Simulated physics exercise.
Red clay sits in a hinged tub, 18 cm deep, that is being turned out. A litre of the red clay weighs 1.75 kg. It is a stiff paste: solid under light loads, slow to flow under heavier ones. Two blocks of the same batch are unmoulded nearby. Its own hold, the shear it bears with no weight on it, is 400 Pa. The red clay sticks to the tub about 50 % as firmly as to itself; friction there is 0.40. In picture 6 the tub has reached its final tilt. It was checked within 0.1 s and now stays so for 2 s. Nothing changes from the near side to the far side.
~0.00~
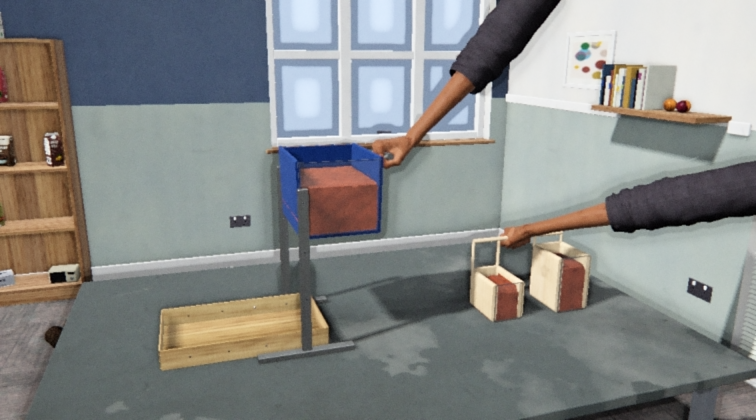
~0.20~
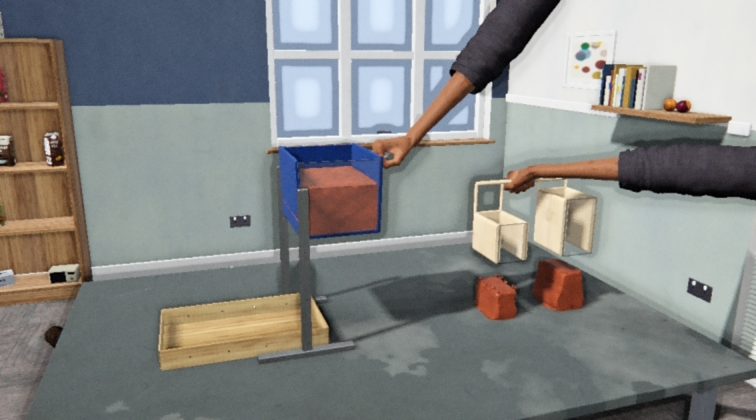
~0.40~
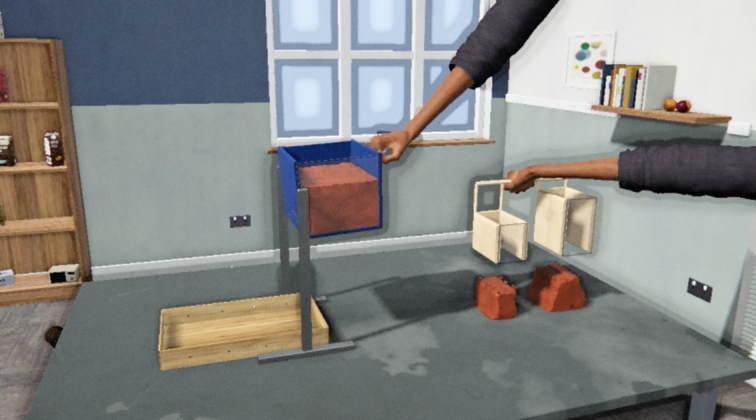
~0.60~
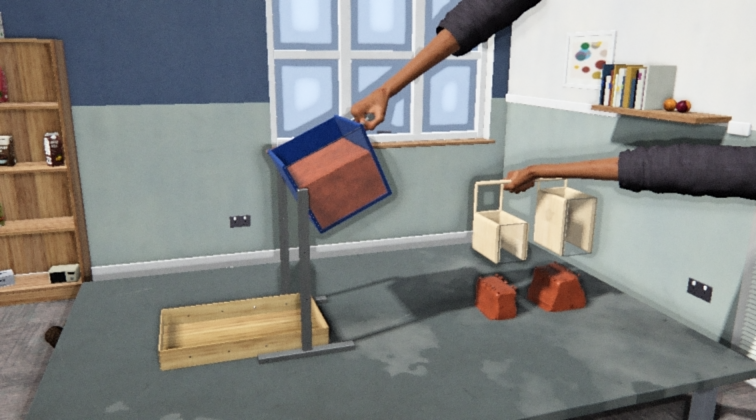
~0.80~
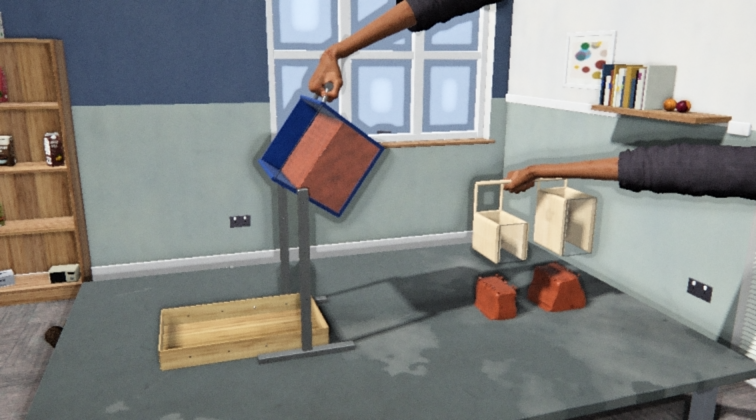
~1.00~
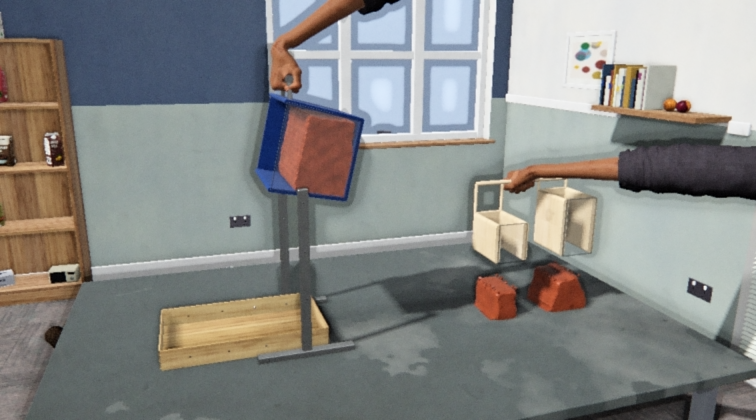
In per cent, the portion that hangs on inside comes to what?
Close to 100 per cent.
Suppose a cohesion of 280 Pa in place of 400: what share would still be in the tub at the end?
Then about 80 %.
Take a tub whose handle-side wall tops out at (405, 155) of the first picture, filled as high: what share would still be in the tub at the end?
It would be near 65 %.
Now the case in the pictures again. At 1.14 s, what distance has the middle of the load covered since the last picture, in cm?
About 2 cm.
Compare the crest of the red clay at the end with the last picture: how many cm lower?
Some 4 cm.
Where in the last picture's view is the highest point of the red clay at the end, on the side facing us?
Near (333, 133).
By 1.14 s, the tub is at 77 degrees and holds 100 %.
By 1.31 s, the tub is at 77 degrees and holds 100 %.
By 1.48 s, the tub is at 77 degrees and holds 100 %.
By 1.65 s, the tub is at 77 degrees and holds 100 %.
By 3.00 s, at the end, the tub is at 77 degrees and holds 100 %.
